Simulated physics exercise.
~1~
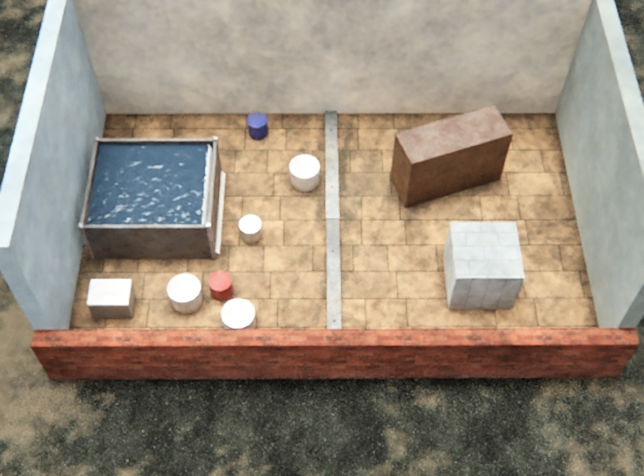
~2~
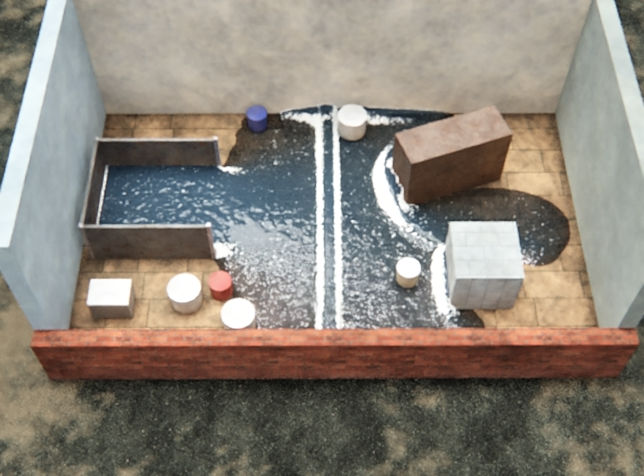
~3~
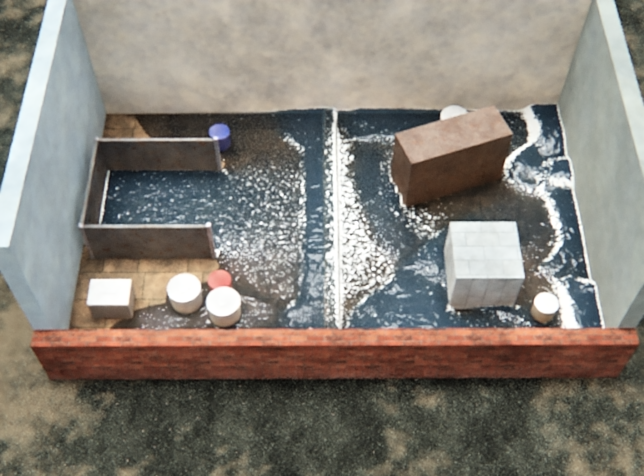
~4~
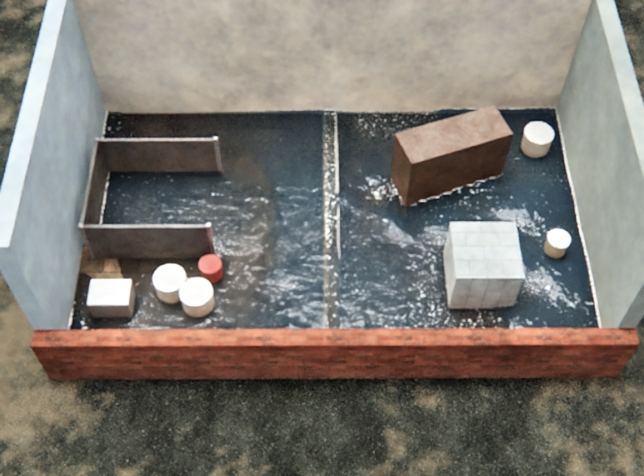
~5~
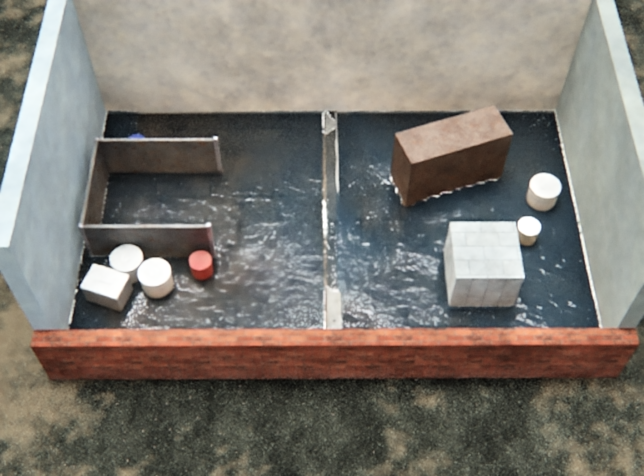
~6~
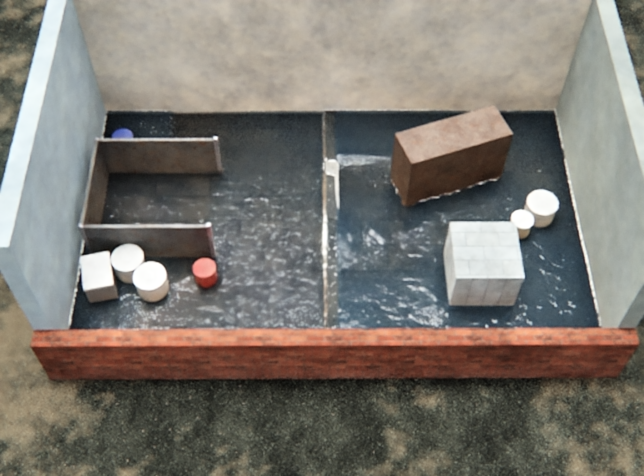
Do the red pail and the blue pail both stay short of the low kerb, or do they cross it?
Both stay short of the kerb. The red pail ends afloat at the lower left and the blue pail ends in the far left corner behind the tank.
